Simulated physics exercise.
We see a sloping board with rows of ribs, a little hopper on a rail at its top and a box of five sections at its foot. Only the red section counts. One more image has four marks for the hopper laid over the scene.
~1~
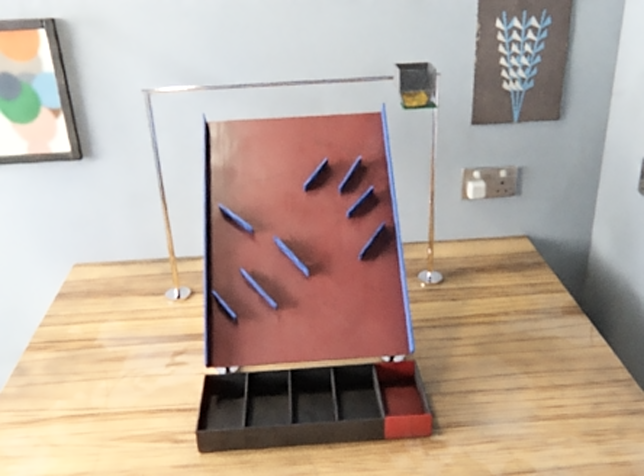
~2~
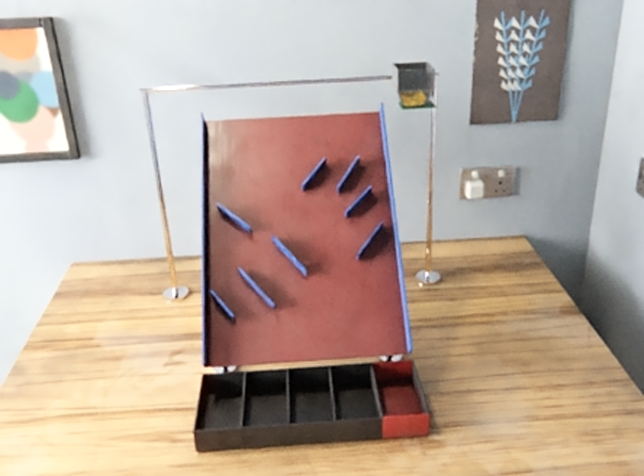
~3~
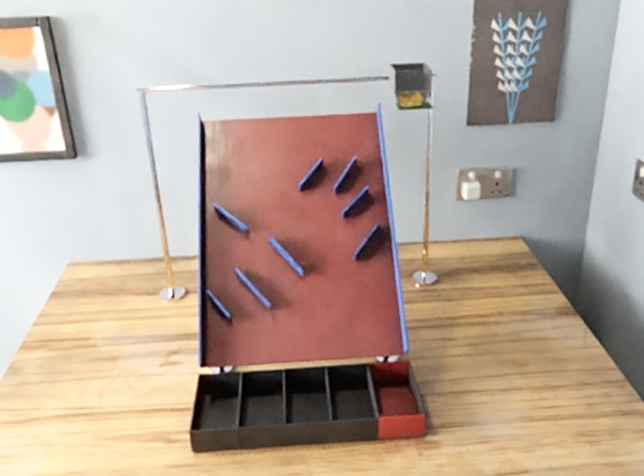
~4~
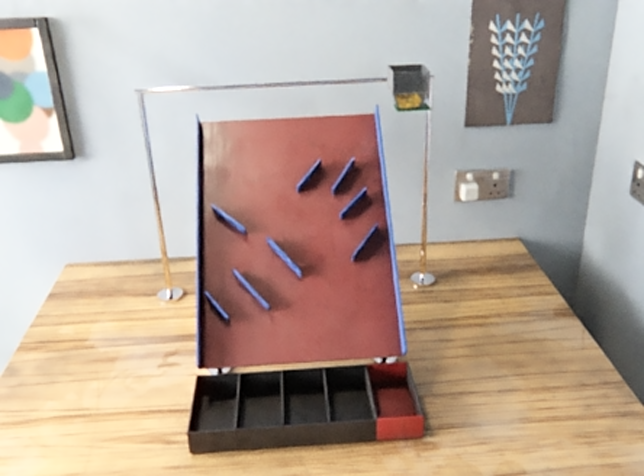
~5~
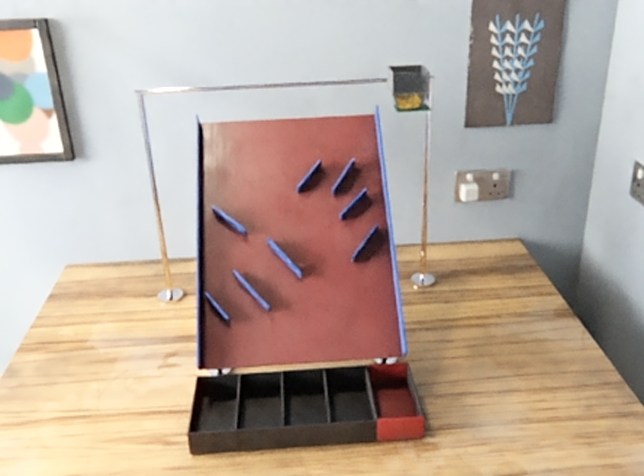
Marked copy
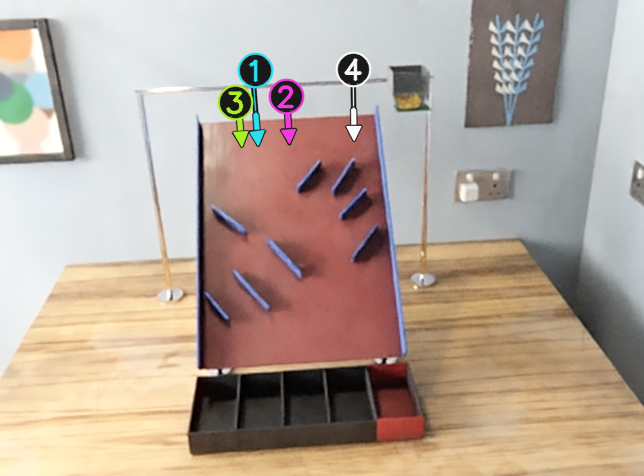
A tilted reddish-brown board with blue edges and eight short slanted blue ribs stands on a striped wooden table, seen from the front and slightly above in a pale blue-grey room. A small dark hopper with yellowish contents hangs at the right of a metal rail above it, and a black box with a red right-hand section sits below. Nothing in the scene moves; only the camera shifts very slightly.
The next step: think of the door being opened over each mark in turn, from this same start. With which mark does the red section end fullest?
4 is best.
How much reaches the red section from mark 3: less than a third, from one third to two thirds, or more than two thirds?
Mark 3 gives less than a third.
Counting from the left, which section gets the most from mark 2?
The fourth from the left.
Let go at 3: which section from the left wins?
The third.
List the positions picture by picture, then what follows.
In the first picture, hopper (414, 100), puffed corn balls, door shut.
In the second picture, ribs (302, 185) to (325, 157), (338, 187) to (359, 155), (217, 203) to (250, 227).
In the third picture, ribs (343, 212) to (368, 186), (269, 236) to (303, 271), (355, 255) to (380, 221).
In the fourth picture, ribs (205, 291) to (228, 317), (234, 269) to (268, 306).
In the fifth picture, red section (400, 427), number 5 of 5 from the left.
On the marked copy, mark 1 meets the board at (257, 140); mark 2 meets the board at (289, 138); mark 3 meets the board at (241, 141); mark 4 meets the board at (354, 135).
If 1 is chosen, about a tenth in the red section, the larger part in other sections, just a few outside the box.
If 2 is chosen, about a tenth in the red section, the larger part in other sections.
If 3 is chosen, about a tenth in the red section, almost all in other sections.
If 4 is chosen, roughly half in the red section, roughly half in other sections, just a few outside the box.
